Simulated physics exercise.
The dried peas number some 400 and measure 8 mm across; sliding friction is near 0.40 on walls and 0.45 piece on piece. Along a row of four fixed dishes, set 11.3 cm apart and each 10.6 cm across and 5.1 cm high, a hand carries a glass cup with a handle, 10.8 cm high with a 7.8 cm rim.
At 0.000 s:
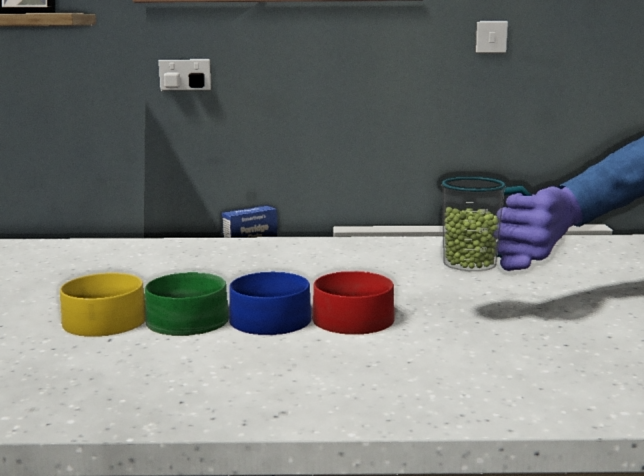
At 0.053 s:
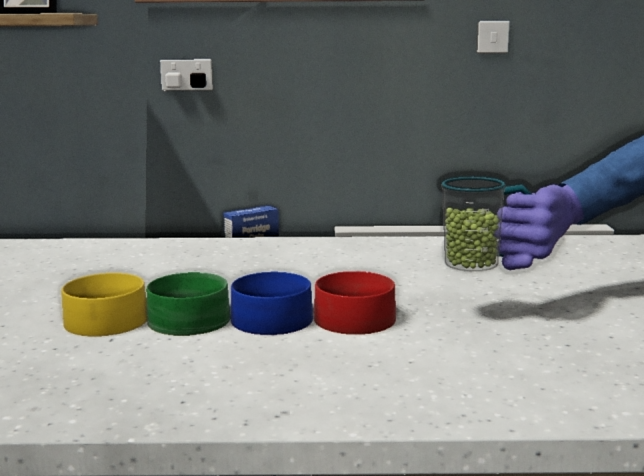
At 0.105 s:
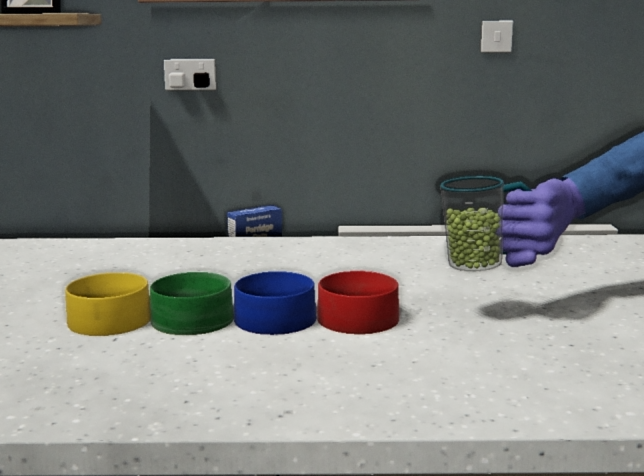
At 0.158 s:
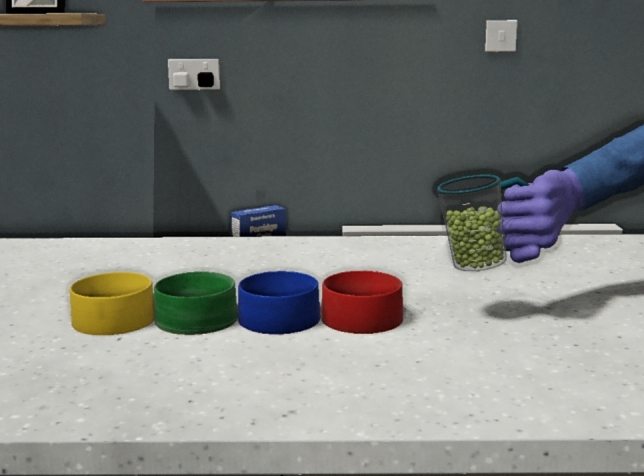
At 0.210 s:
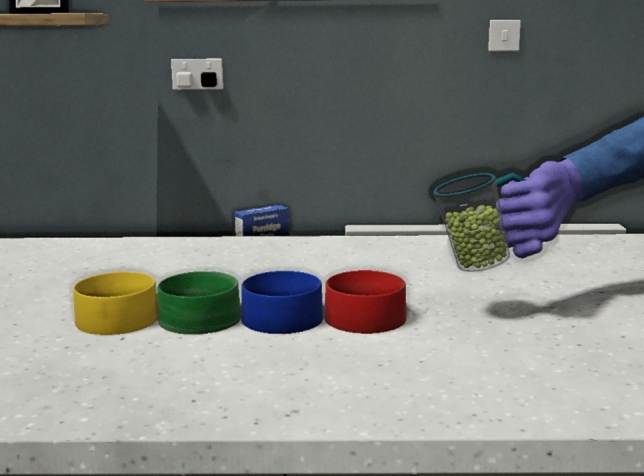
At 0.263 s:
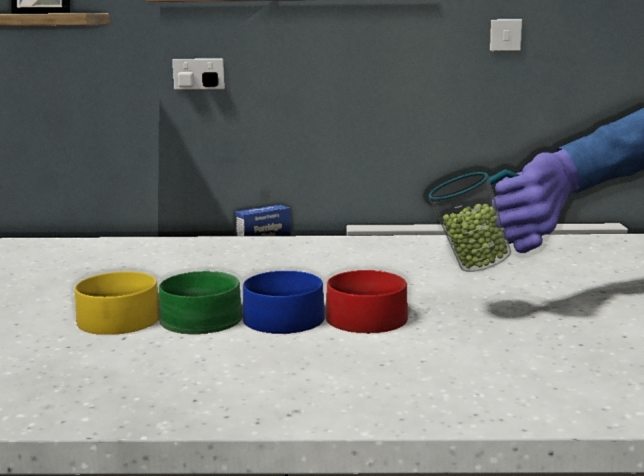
A purple-gloved hand gradually tilting a clear cup of green peas leftward above a speckled counter, beside four coloured dishes.
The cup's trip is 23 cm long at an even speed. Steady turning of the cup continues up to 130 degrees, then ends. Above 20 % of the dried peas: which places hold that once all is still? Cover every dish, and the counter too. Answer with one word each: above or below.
Red above, blue below, green below, yellow below, counter below.
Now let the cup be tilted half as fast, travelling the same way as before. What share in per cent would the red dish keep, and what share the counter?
Shares: Red dish 0, counter 0.
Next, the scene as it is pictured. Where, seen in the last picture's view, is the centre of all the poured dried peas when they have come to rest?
Centre at rest, approx.: (360, 301) px.
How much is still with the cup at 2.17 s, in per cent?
Load share: Near 0 percent.
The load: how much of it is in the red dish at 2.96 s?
So far, roughly 100 per cent.
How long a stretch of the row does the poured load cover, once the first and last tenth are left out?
I'd estimate close to 6 cm.
Then, at 1.41 s, tilt 130 degrees; cup holds 5 %, red 95 %.
After 2.17 s, tilt 130 degrees; cup holds 0 %, red 100 %.
After 2.96 s, tilt 130 degrees; cup holds 0 %, red 100 %.
At rest (3.3 s), red 100 %, blue 0 %, green 0 %, yellow 0 %, counter 0 %.
